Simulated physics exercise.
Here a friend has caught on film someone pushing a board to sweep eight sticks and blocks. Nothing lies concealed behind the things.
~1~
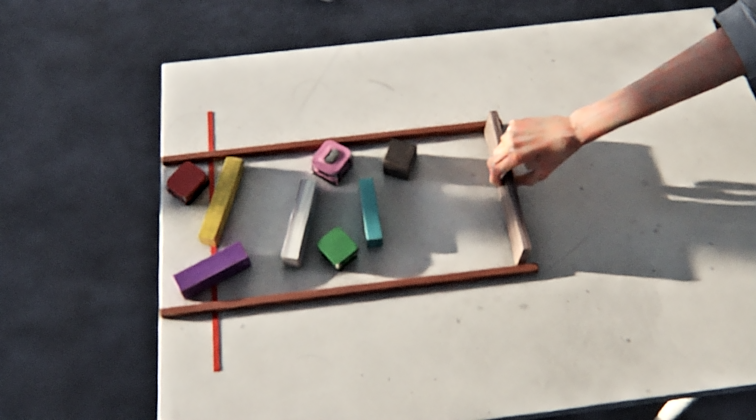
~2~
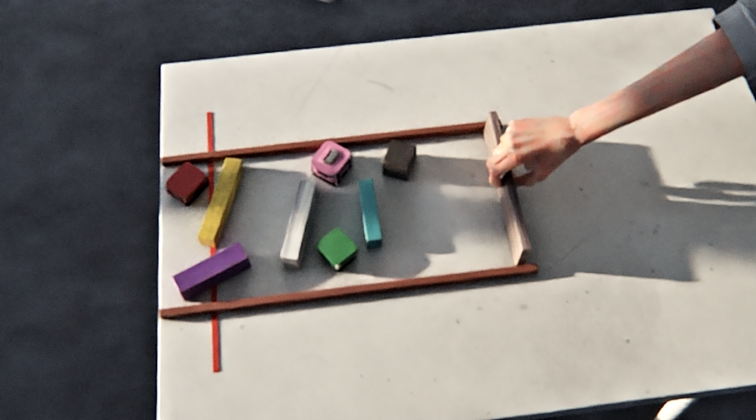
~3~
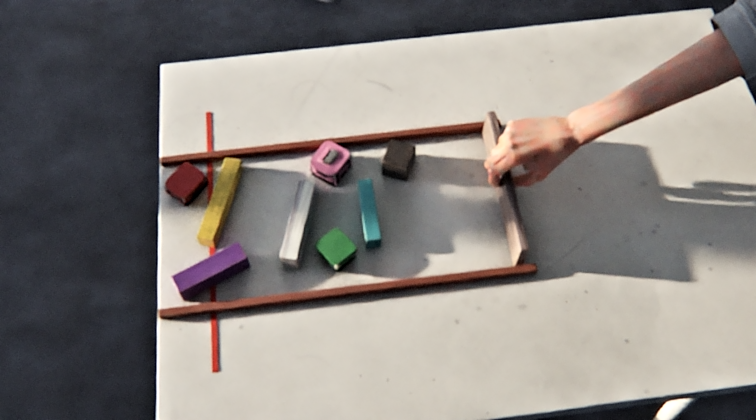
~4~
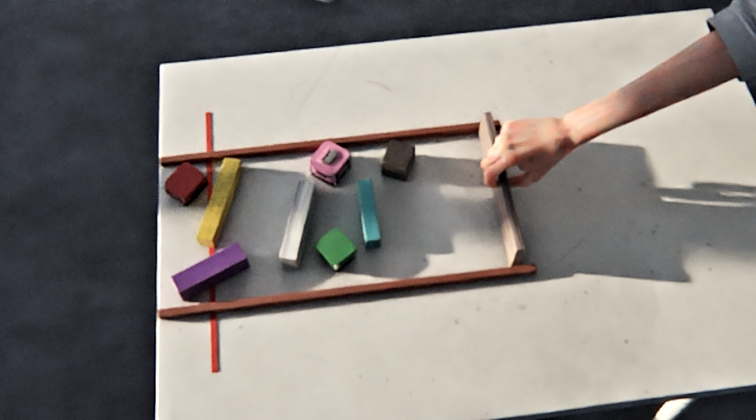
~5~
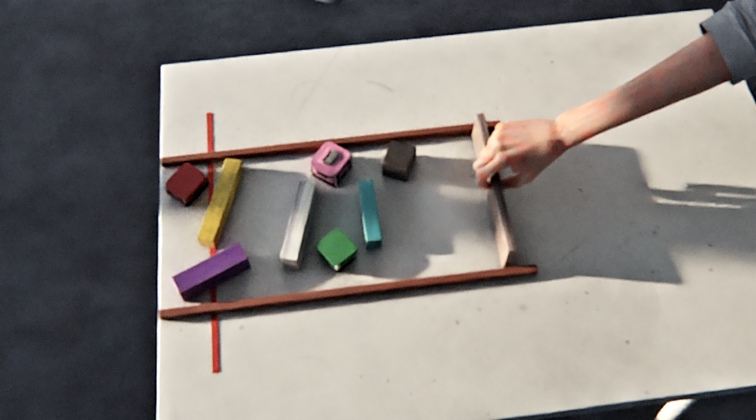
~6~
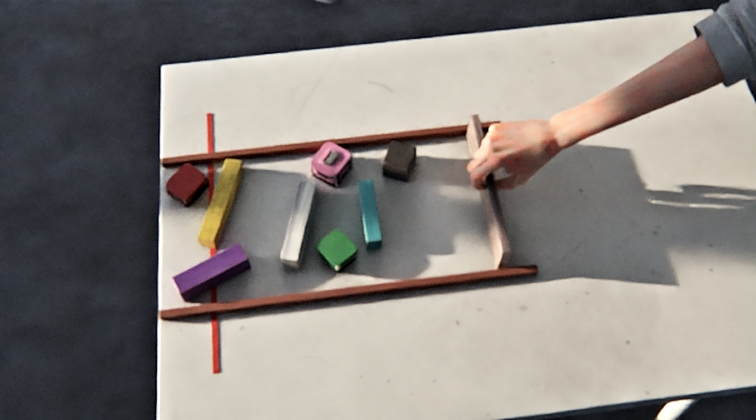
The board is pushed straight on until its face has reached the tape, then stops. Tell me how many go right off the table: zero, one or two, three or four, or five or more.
Dropped: Three or four.
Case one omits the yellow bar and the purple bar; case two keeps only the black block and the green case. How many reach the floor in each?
Result: 1, then 2.
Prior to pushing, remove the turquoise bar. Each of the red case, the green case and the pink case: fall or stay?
I'd say the red case ends up down, the green case stays where it is, and the pink case stays where it is.
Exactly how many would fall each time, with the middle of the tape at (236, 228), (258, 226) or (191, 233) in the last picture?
Respectively 1, 0 and 4.
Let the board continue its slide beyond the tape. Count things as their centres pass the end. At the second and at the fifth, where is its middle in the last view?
At (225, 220) for the second, at (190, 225) for the fifth.
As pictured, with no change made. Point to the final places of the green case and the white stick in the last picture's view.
They finish at roughly (197, 283) and (179, 230) respectively.
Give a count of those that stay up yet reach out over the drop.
Number: 1.
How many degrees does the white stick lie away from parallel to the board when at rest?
About 10°.
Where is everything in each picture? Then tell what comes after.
In the first frame, red case (188, 184); purple bar (213, 270); yellow bar (222, 201); board (506, 186); tape (213, 229).
In the second frame, purple bar (212, 271); turquoise bar (370, 213).
In the third frame, yellow bar (221, 201); black block (399, 160).
In the fourth frame, red case (186, 184); white stick (299, 224).
In the fifth frame, purple bar (212, 272); green case (337, 251).
In the sixth frame, red case (187, 185); purple bar (212, 272); yellow bar (222, 203); board (487, 190); tape (212, 231).
Early on, none off yet; red case at rest near (187, 185); purple bar at rest near (212, 272); yellow bar at rest near (222, 203).
A while later, none off yet; red case at rest near (187, 185); purple bar at rest near (211, 273); yellow bar at rest near (221, 203).
Finally, the number that fall off is three or four; lost, yellow bar, purple bar and red case.
